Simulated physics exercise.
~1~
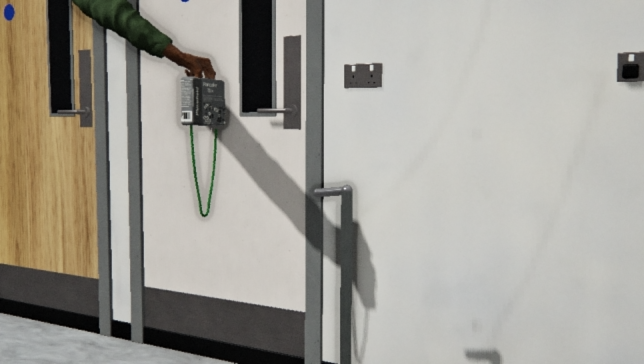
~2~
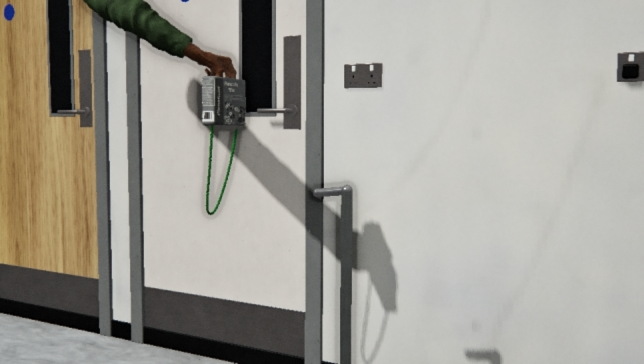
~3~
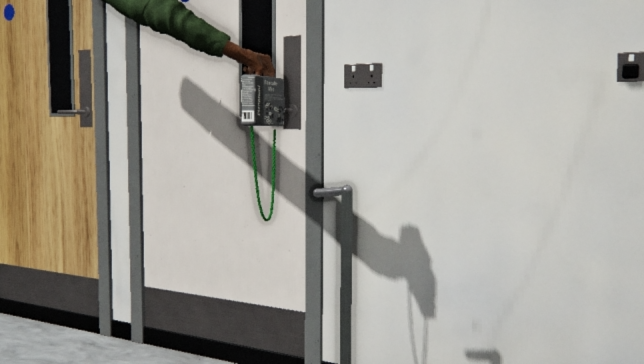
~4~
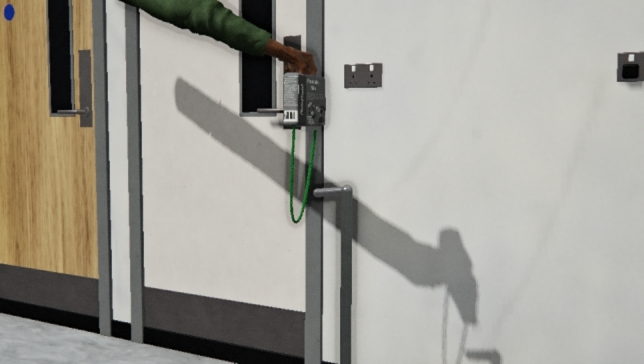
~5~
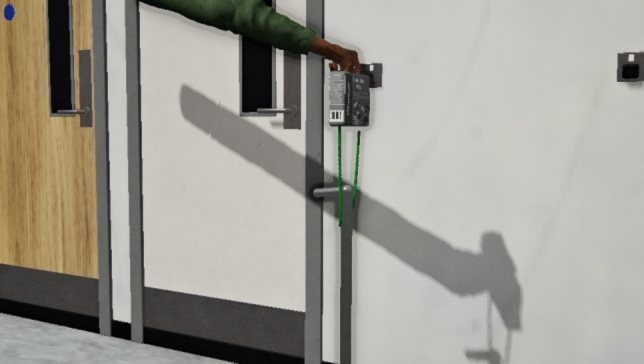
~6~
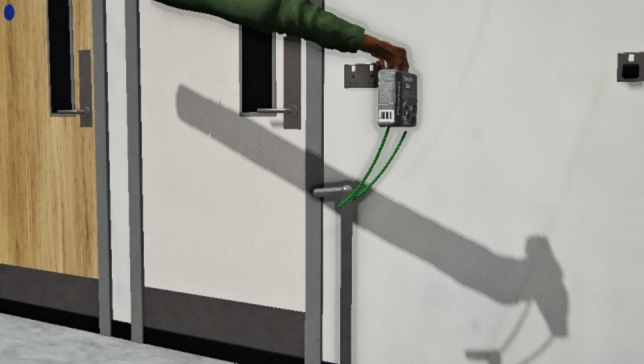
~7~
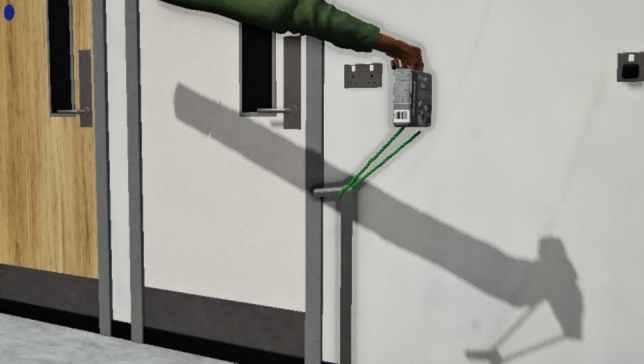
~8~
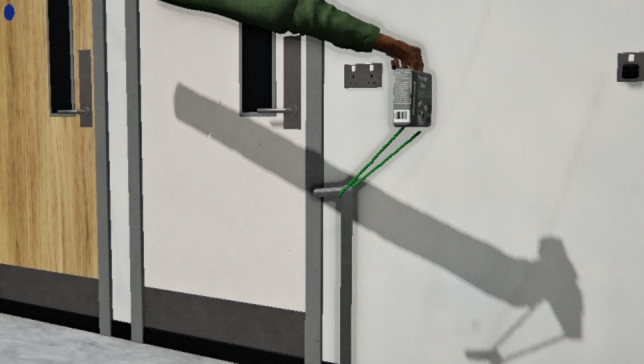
At first, a hand in a green sleeve holds a small grey pouch in front of a white door, with a green cord loop hanging freely beneath it. The arm carries the pouch to the right at a steady level, towards a grey post with a sideways hook. The pouch passes above the post, and the dangling loop comes down around the hook. As the hand continues right past a wall socket, the cord slants back and catches. It draws tight between pouch and post, and the hand stops, leaving the upright pouch snagged just beyond the hook.
